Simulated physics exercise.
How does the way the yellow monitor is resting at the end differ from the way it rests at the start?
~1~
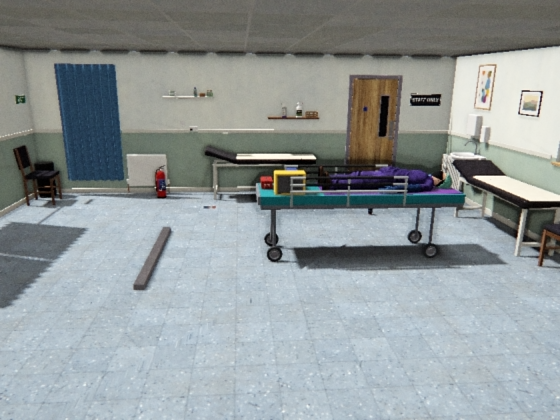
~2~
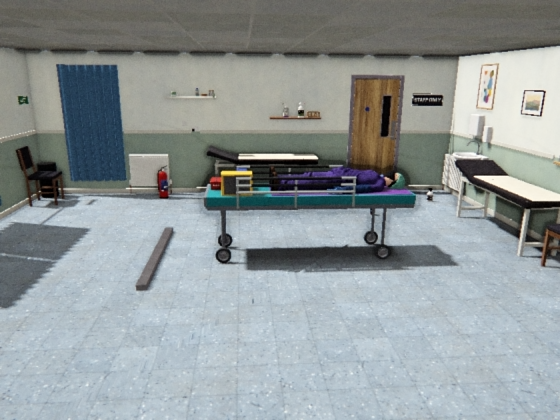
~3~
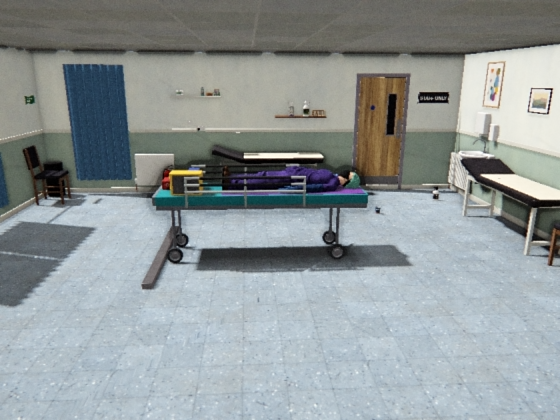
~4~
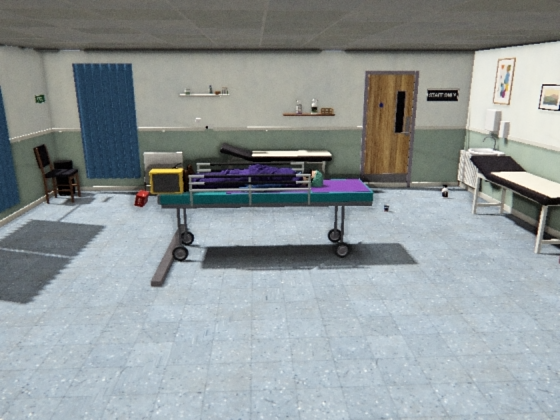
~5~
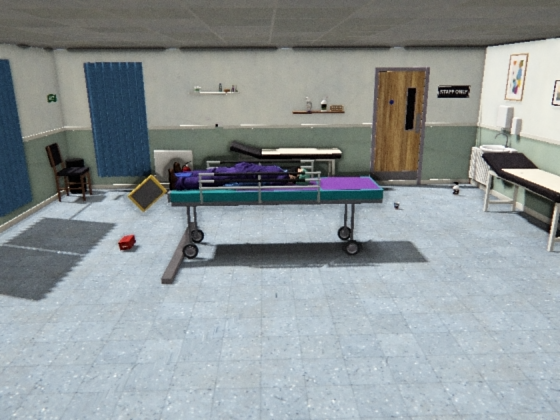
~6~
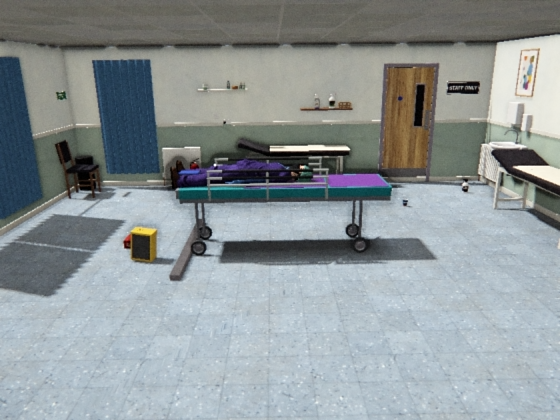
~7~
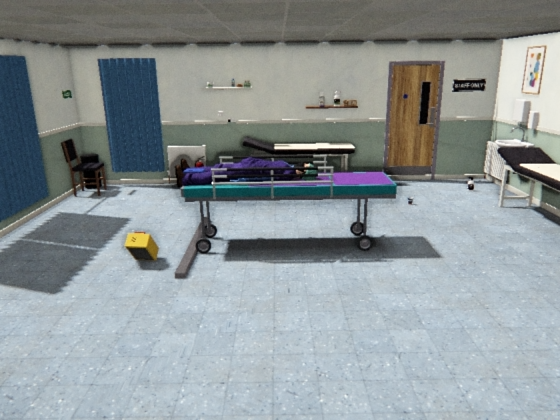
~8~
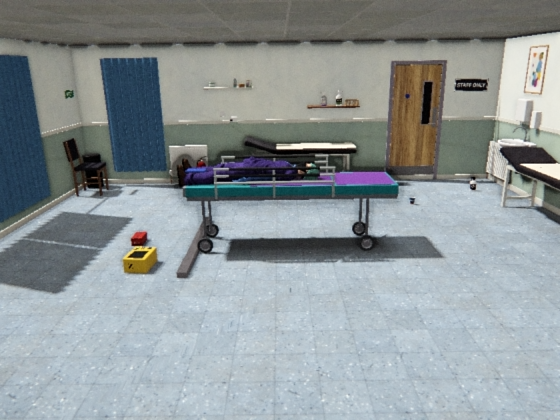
At the start the yellow monitor is upright on the trolley, and at the end it is lying on its side on the floor.
